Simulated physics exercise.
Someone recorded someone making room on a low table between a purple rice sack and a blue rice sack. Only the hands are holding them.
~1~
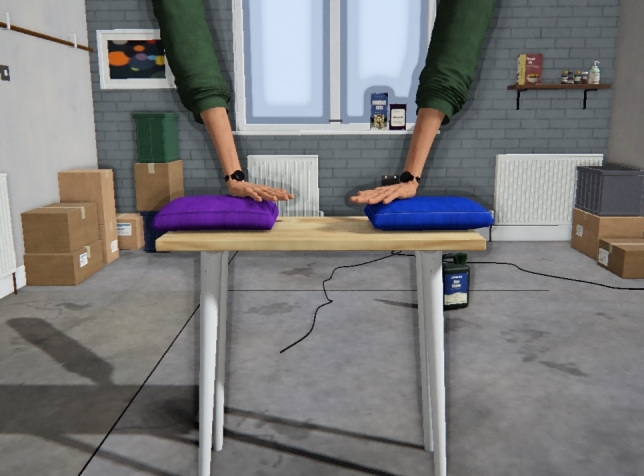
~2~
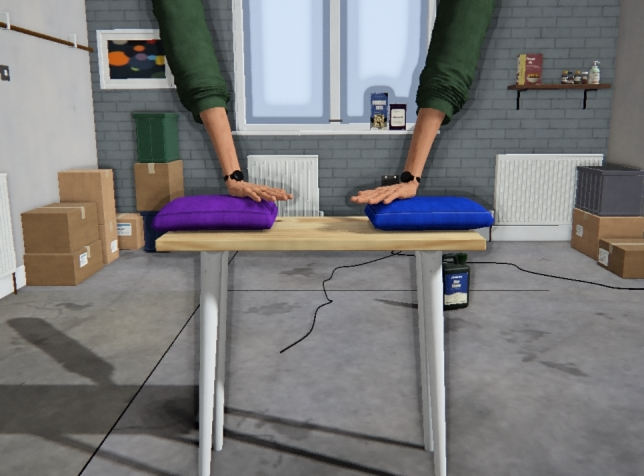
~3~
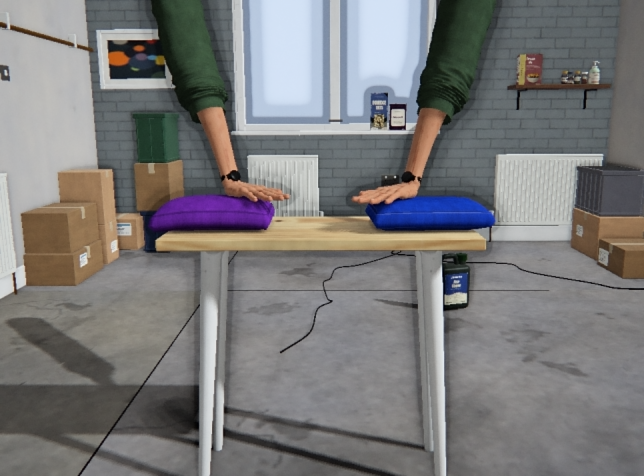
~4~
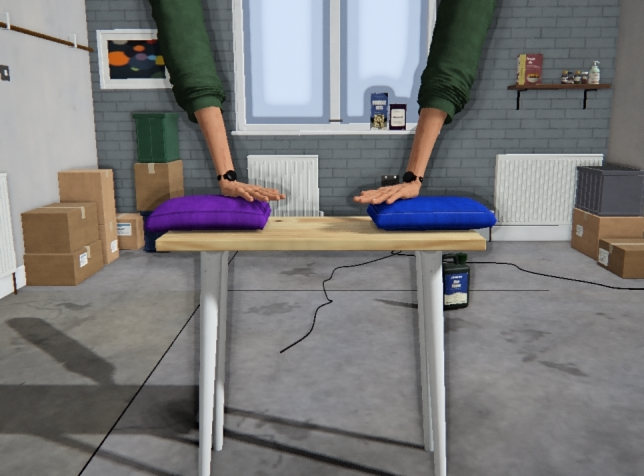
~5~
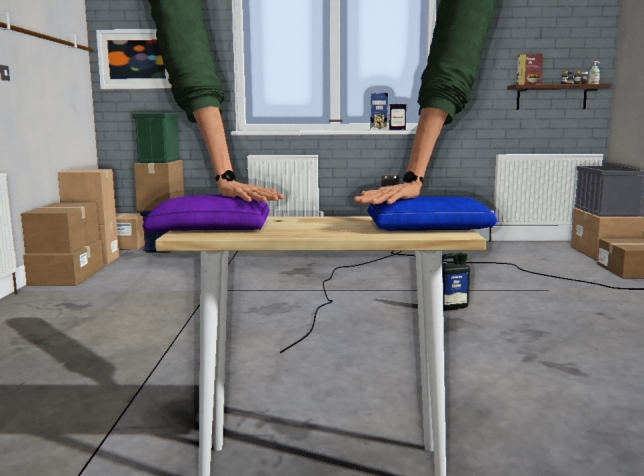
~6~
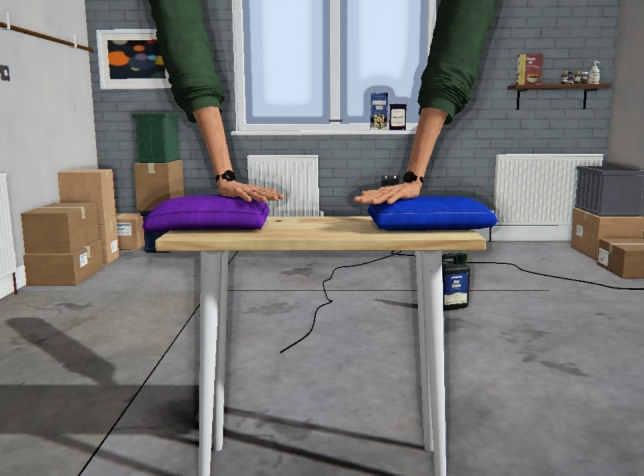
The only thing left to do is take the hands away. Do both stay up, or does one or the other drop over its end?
As I see it, purple rice sack: Still there; blue rice sack: Still there.
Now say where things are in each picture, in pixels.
In the first picture, purple rice sack tip (160, 220); blue rice sack tip (484, 217).
In the second picture, purple rice sack tip (160, 220); blue rice sack tip (484, 217).
In the third picture, purple rice sack tip (158, 221); blue rice sack tip (485, 218).
In the fourth picture, purple rice sack tip (154, 222); blue rice sack tip (487, 218).
In the fifth picture, purple rice sack tip (152, 222); blue rice sack tip (487, 218).
In the sixth picture, purple rice sack tip (152, 222), a small part past the edge; blue rice sack tip (487, 218), a small part past the edge.
Then, 0.36 s past the final frame, purple rice sack unmoved; blue rice sack unmoved.
When it is over, purple rice sack unmoved; blue rice sack unmoved. The purple rice sack stays up there and the blue rice sack remains on top.
